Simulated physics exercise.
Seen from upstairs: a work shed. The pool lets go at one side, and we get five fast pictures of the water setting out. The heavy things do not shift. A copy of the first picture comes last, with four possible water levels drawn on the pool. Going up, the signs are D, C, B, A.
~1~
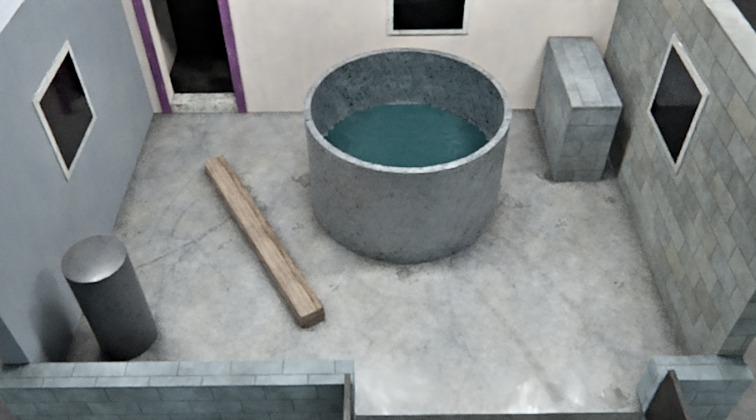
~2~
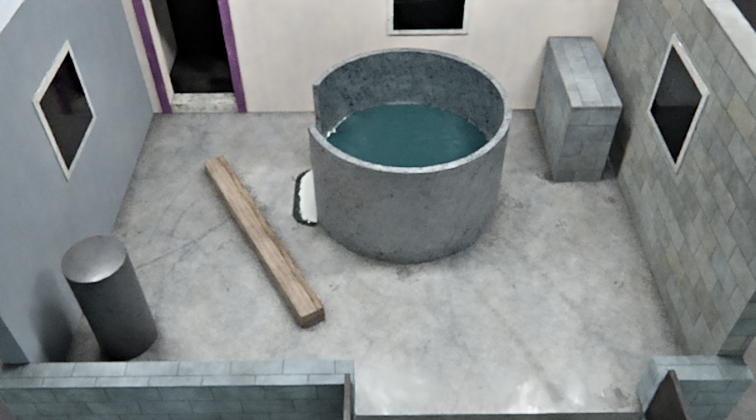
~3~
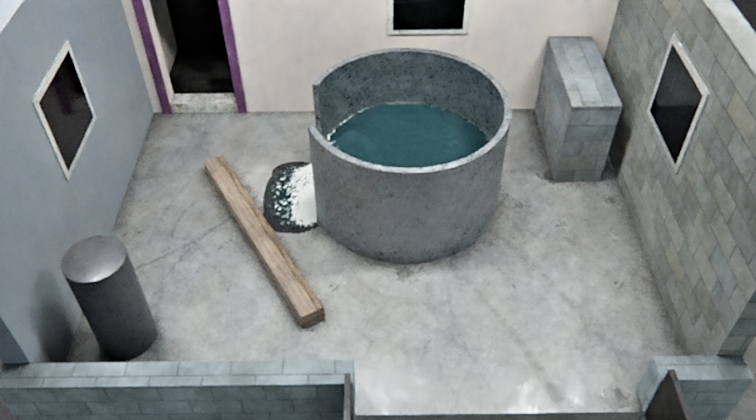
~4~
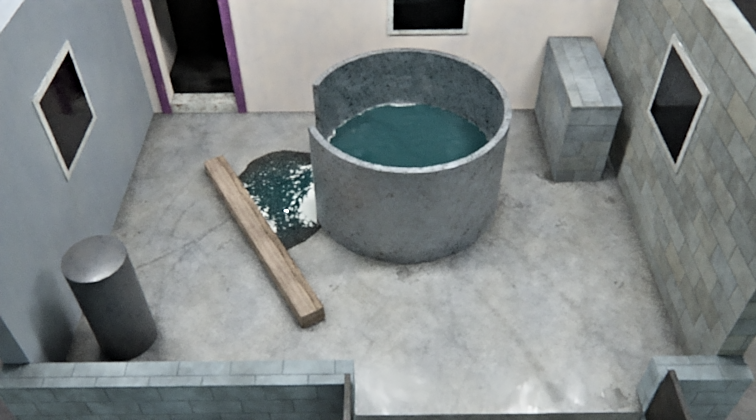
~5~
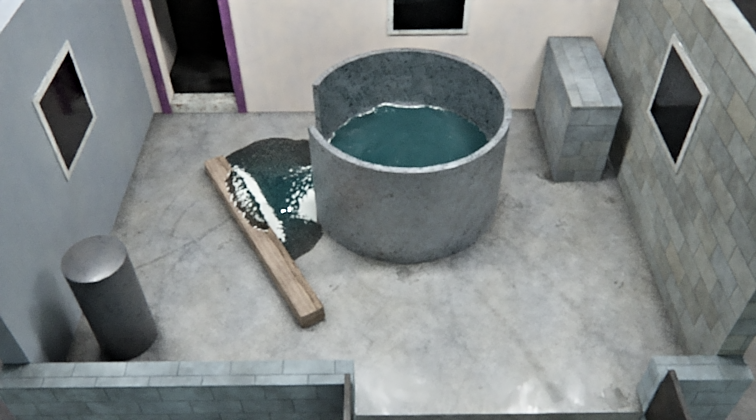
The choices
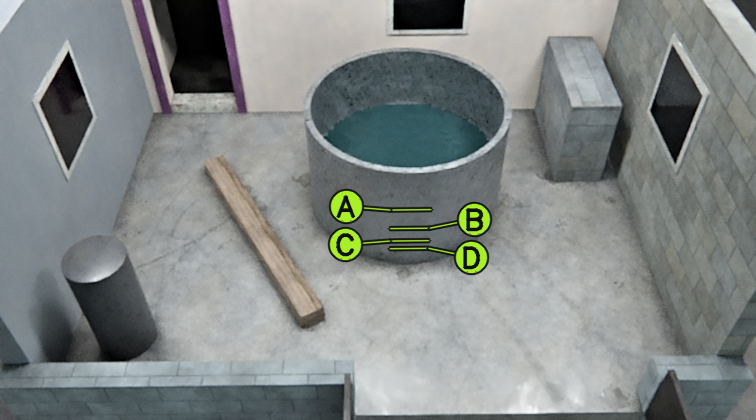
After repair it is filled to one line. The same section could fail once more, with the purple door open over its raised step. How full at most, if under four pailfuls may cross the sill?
C is the one.
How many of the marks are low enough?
Two of them.
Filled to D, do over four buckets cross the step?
No, not at all.
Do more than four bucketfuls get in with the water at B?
Yes, it does.
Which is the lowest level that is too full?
The answer is B.
In lime, A at (410, 209); B at (409, 228); C at (409, 240); D at (409, 248); from the bottom up D, C, B, A.
For level A, dozens of bucketfuls pour in.
For level B, about 9 bucketfuls get in.
For level C, a bucket or two gets in.
For level D, nothing gets over.
